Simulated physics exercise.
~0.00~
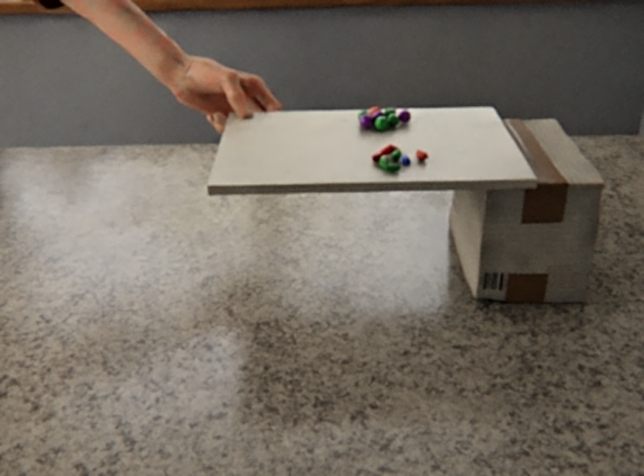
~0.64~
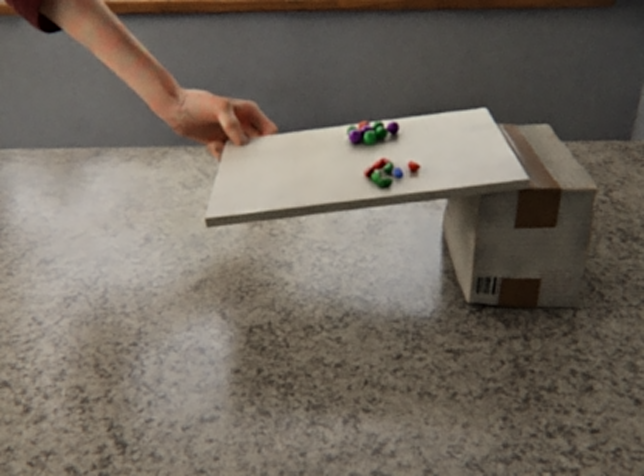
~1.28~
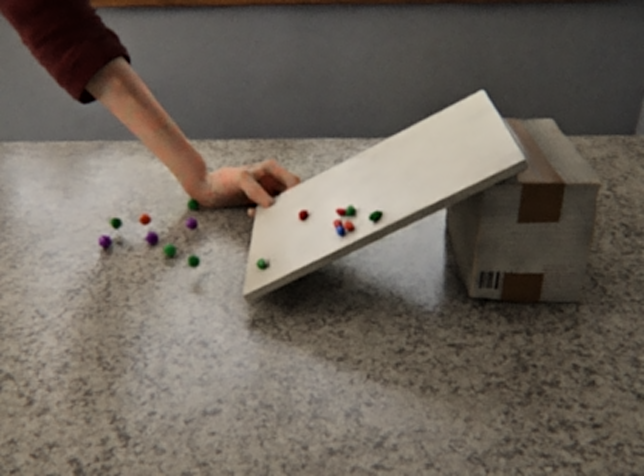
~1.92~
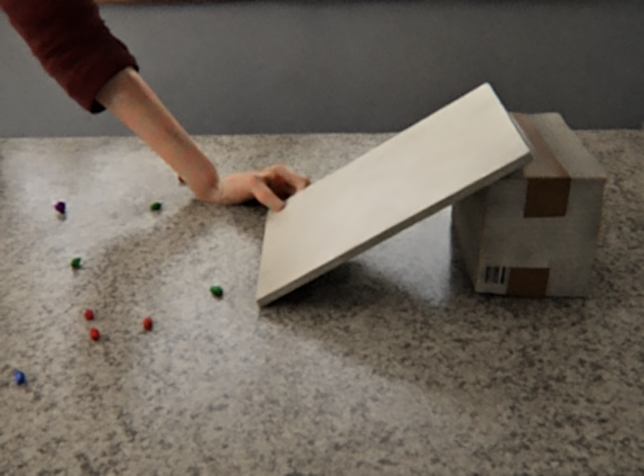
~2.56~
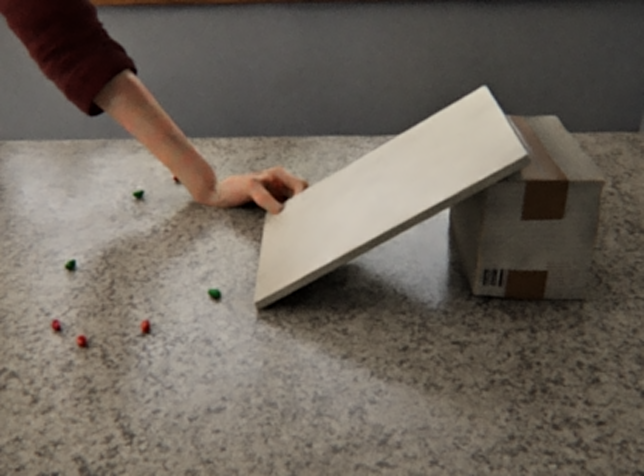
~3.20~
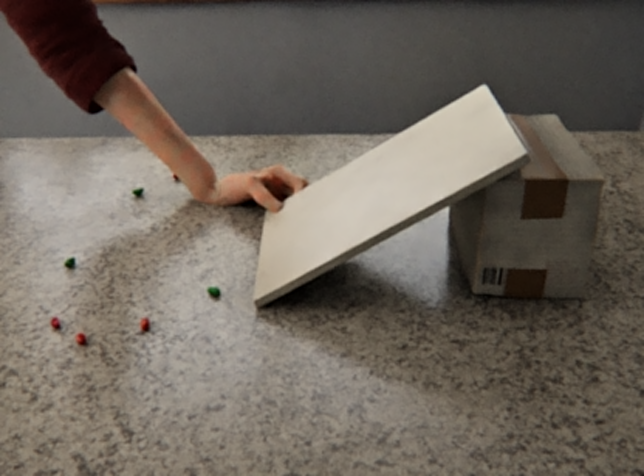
A hand lowers a board's left end, and beads roll off, the back ones farther.
